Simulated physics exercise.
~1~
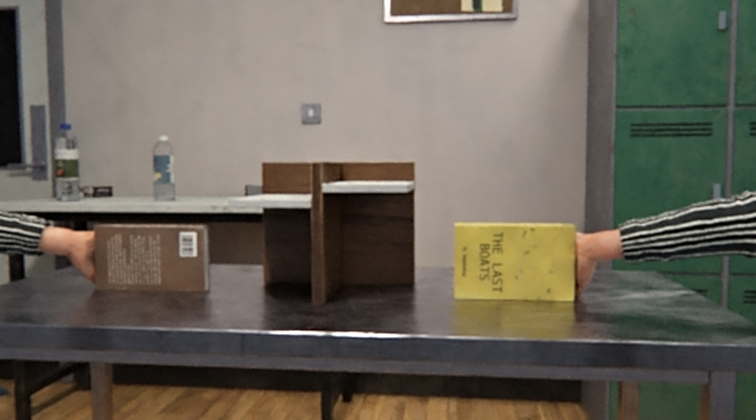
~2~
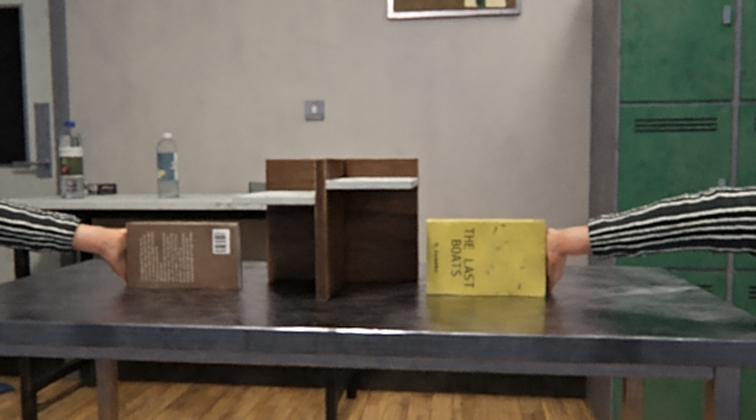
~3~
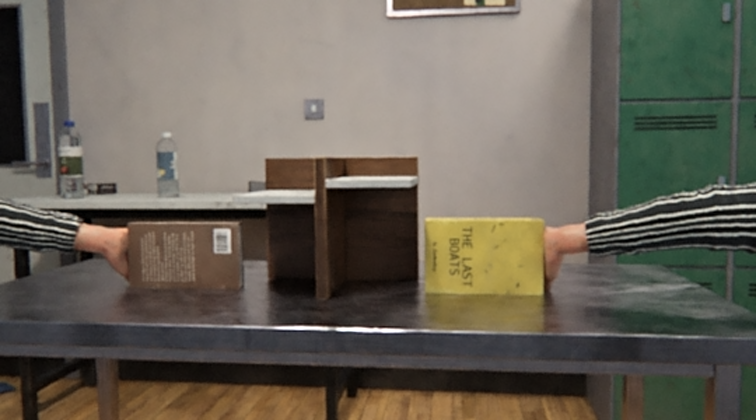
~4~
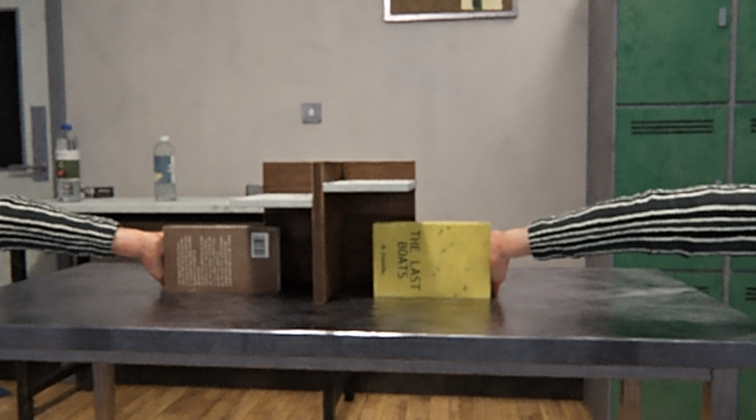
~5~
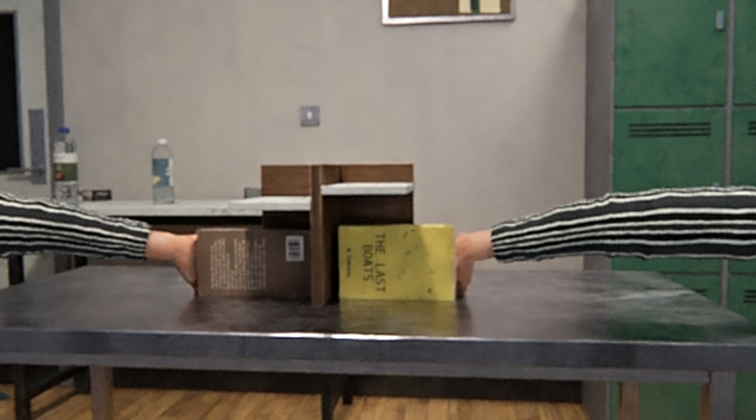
On a dark tabletop, two hands in striped sleeves slide a brown book and a yellow book inward under a stand's shelves.
